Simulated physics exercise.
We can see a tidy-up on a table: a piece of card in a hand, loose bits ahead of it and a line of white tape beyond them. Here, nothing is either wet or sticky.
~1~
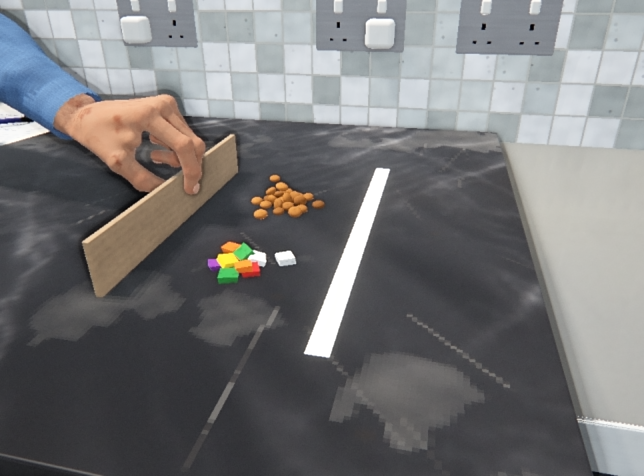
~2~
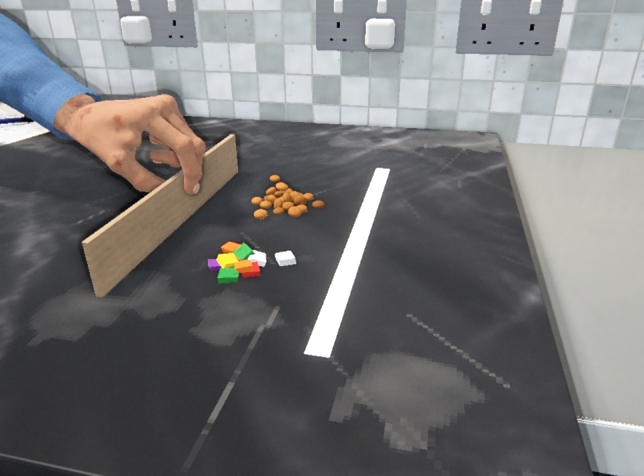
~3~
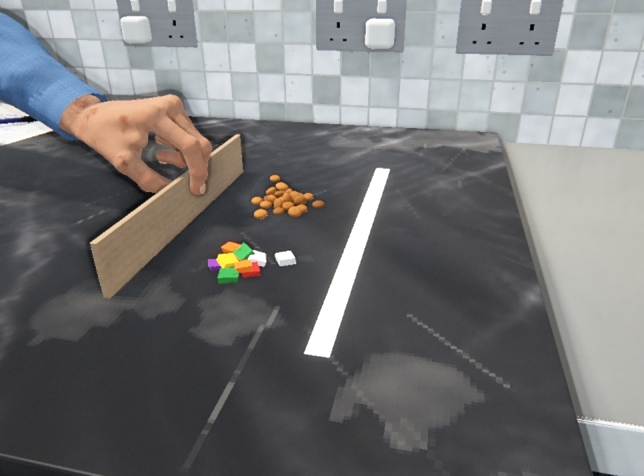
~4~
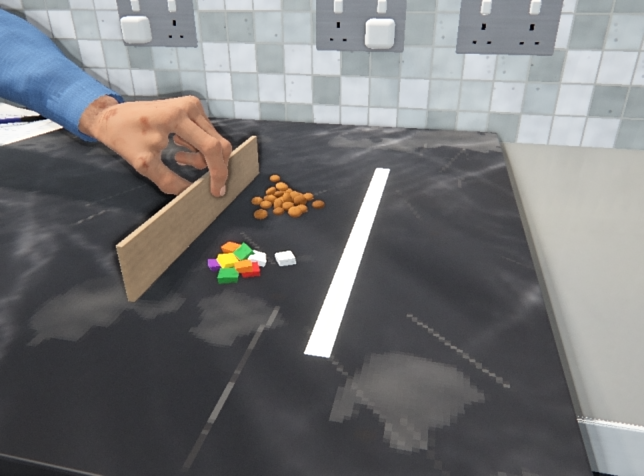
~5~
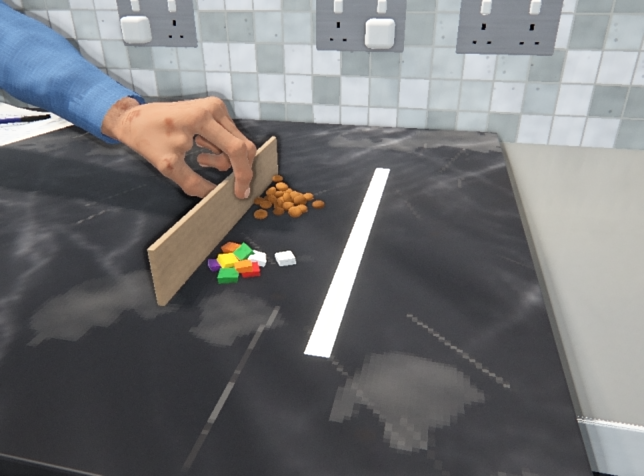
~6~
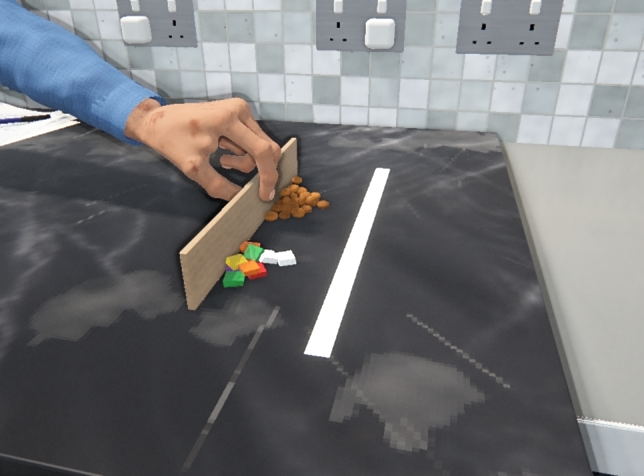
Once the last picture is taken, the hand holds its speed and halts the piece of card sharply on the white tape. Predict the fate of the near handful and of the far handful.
Outcome: The near handful is left whole. The far handful is left whole.
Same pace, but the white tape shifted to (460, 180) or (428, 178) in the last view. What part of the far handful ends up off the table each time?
First stop: Around 0 per cent off. Second stop: Around 0 per cent off.
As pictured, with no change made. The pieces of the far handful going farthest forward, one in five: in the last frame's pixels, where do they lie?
Close to (407, 210), I reckon.
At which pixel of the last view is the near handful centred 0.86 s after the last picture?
Centre, estimated: (372, 279).
Then, 0.28 s on from there, piece of card still moving, near (315, 185); near handful all on the table, its front near (339, 254); far handful all on the table, its front near (362, 206).
Then, 0.58 s on from there, piece of card stopped at the white tape; near handful all on the table, its front near (389, 290); far handful all on the table, its front near (416, 210).
In the end, piece of card stopped at the white tape; near handful all on the table, its front near (389, 290); far handful all on the table, its front near (416, 210).
